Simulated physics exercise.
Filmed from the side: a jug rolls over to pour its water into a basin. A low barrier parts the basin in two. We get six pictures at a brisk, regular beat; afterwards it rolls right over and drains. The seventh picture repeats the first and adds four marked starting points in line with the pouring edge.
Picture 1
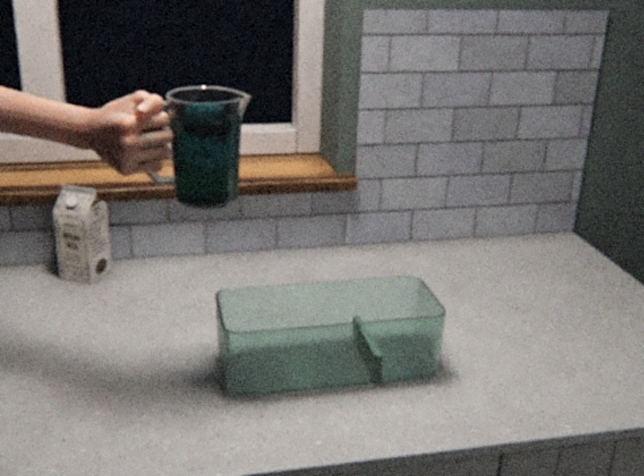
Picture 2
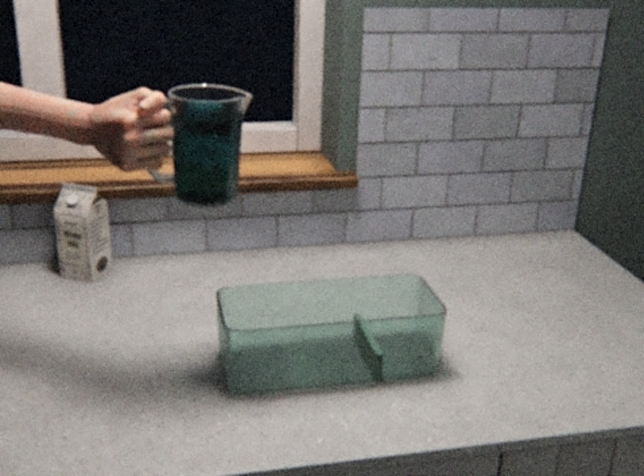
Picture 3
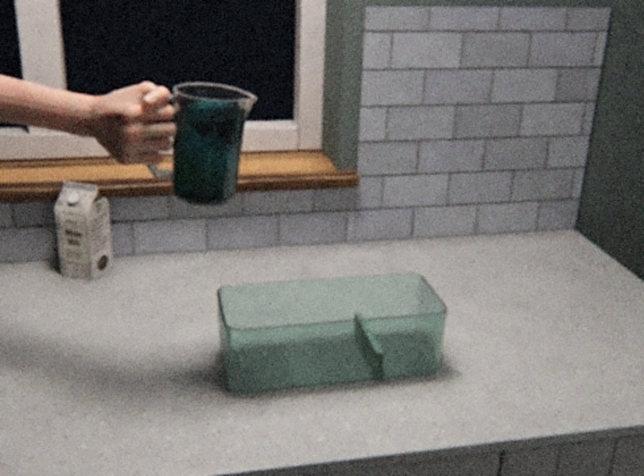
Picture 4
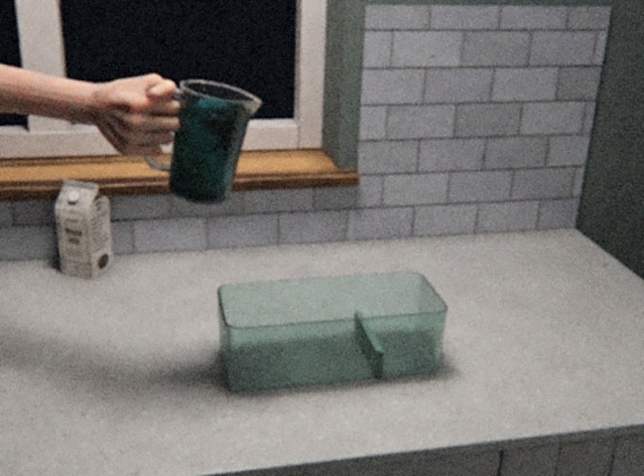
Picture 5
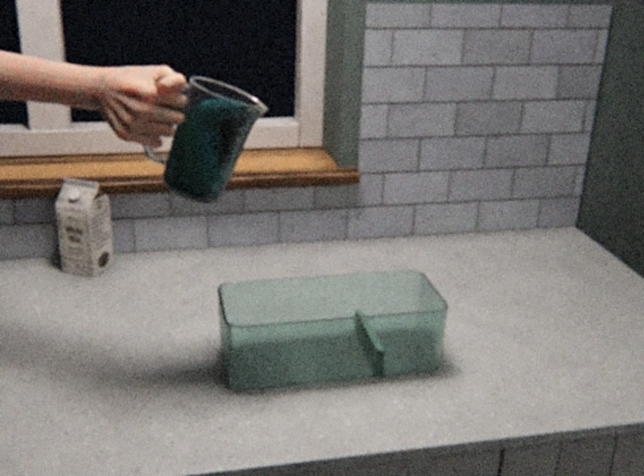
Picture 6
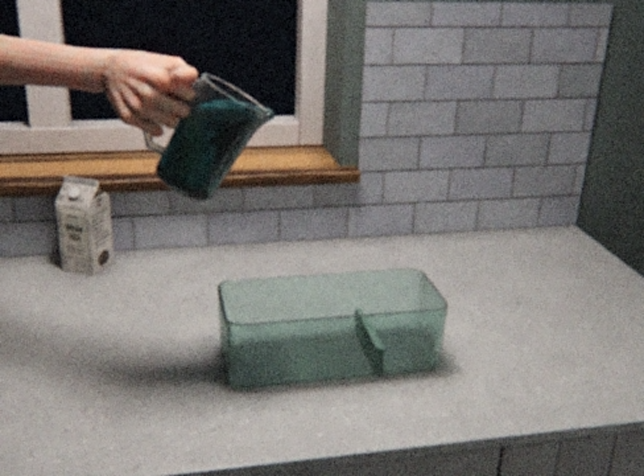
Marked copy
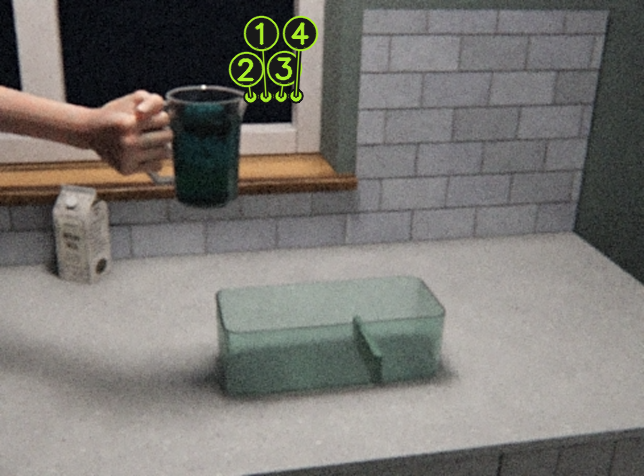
On a kitchen counter, a hand gradually tilts a jug of dark liquid to the right.
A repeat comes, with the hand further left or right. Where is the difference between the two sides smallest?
4 is best.
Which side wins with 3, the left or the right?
The left one.
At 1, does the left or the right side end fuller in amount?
The left one.
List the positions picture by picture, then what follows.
Upright, lip at (249, 96); basin from (226, 394) to (436, 373); top of the wall at (367, 334); nothing has left yet.
Upright, lip at (251, 96); nothing has left yet.
Tipped about 5°, lip at (255, 97); nothing has left yet.
Tipped about 12°, lip at (260, 102); nothing has left yet.
Tipped about 20°, lip at (266, 108); nothing has left yet.
Tipped about 31°, lip at (271, 117); nothing has left yet.
On the marked copy, 1 at (265, 96); 2 at (250, 96); 3 at (281, 96); 4 at (296, 96).
Choosing 1, about 86 % ends left of the wall and 5 % right of it; 9 % is lost outside.
Choosing 2, about 89 % ends left of the wall and 7 % right of it; 4 % is lost outside.
Choosing 3, about 80 % ends left of the wall and 11 % right of it; 10 % is lost outside.
Choosing 4, about 47 % ends left of the wall and 50 % right of it; 3 % is lost outside.
